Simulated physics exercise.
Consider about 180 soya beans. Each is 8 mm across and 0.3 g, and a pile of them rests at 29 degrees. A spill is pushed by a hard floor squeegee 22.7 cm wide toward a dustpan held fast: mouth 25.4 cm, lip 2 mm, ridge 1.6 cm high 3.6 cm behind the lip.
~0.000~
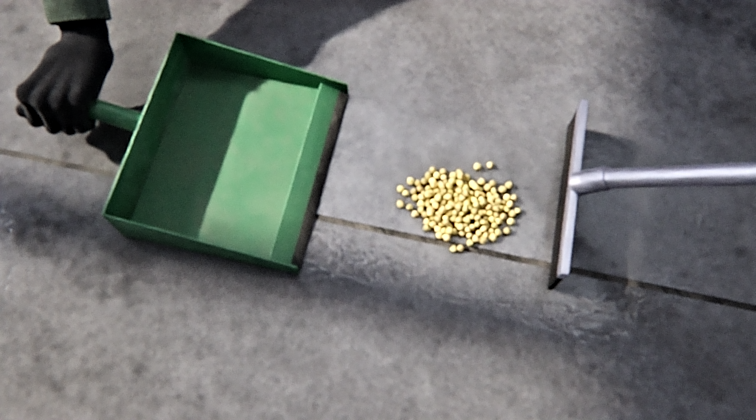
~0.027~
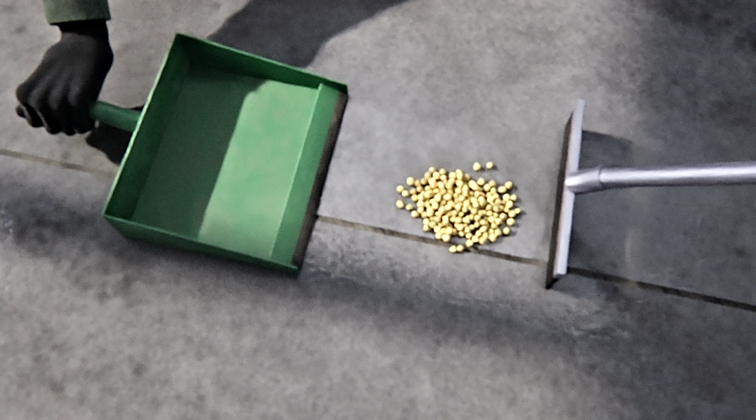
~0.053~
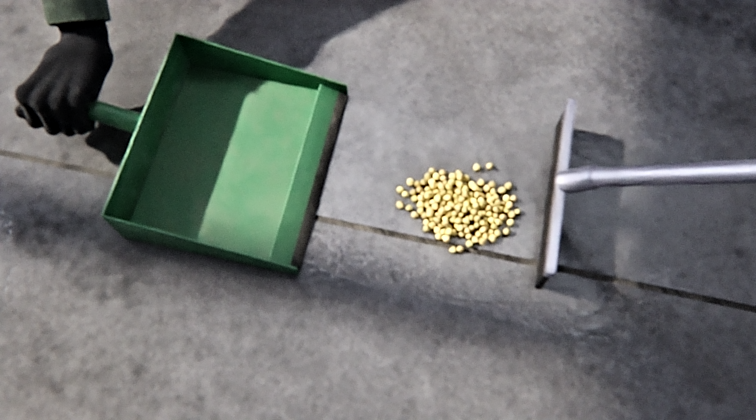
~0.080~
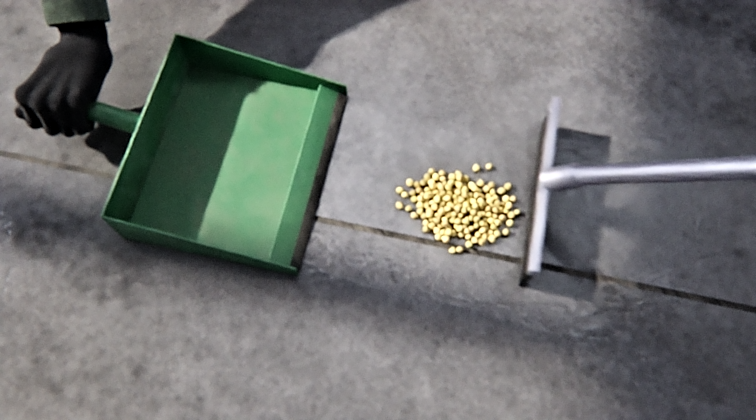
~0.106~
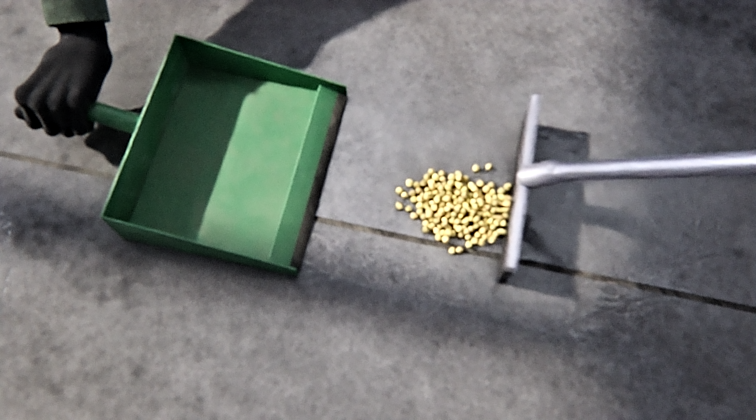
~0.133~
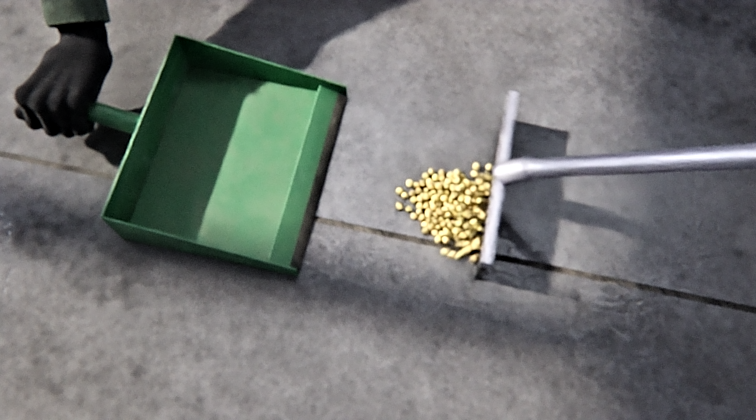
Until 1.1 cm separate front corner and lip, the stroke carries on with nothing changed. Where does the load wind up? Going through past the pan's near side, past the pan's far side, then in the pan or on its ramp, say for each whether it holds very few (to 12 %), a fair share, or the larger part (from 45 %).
Past the pan's near side holds very few. Past the pan's far side holds very few. In the pan or on its ramp holds the larger part.
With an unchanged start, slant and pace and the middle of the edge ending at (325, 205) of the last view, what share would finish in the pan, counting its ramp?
That comes to near 55 percent.
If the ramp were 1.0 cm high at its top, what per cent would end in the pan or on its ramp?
Roughly 60 per cent.
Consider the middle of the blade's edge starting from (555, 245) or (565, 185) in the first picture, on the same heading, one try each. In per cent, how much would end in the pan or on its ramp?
The two tries give about 60 % and about 50 %.
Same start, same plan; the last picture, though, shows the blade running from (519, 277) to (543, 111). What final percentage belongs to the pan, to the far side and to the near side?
Pan 50; far 5; near 5.
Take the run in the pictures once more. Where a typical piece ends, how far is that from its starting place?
I'd say close to 22 cm.
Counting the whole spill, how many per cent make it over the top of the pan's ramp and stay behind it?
Around 30 percent.
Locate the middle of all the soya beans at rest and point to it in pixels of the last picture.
Approximately (310, 187) in the last picture.
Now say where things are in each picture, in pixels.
The first picture shows blade from (562, 274) to (582, 108), moved 0.0 cm, 0 of the pieces shifted so far; middle of the pieces at (460, 206); pan at (226, 159).
The second picture shows blade from (559, 274) to (579, 107), moved 0.4 cm, 0 of the pieces shifted so far; middle of the pieces at (460, 206).
The third picture shows blade from (549, 273) to (570, 107), moved 1.4 cm, 0 of the pieces shifted so far; middle of the pieces at (460, 207).
The fourth picture shows blade from (532, 270) to (554, 105), moved 3.3 cm, 0 of the pieces shifted so far; middle of the pieces at (459, 207).
The fifth picture shows blade from (510, 267) to (534, 102), moved 5.7 cm, 9 of the pieces shifted so far; middle of the pieces at (459, 208).
The sixth picture shows blade from (486, 263) to (512, 99), moved 8.5 cm, 107 of the pieces shifted so far; middle of the pieces at (456, 204); pan at (225, 161). Its pace works out near 1.02 m/s, heading 3 degrees towards the viewer's side.
After 0.24 s, middle of the blade 10 cm from the lip; 0 % over the lip, far side 0 %, near side 0 %.
After 0.32 s, middle of the blade 3 cm from the lip; 10 % over the lip, far side 0 %, near side 5 %.
After 0.53 s, middle of the blade 1 cm from the lip; 65 % over the lip, far side 5 %, near side 5 %.
By 1.7 s all is still; near side 5 %, far side 5 %, pan 60 %, in front of the lip or behind the blade 30 %.
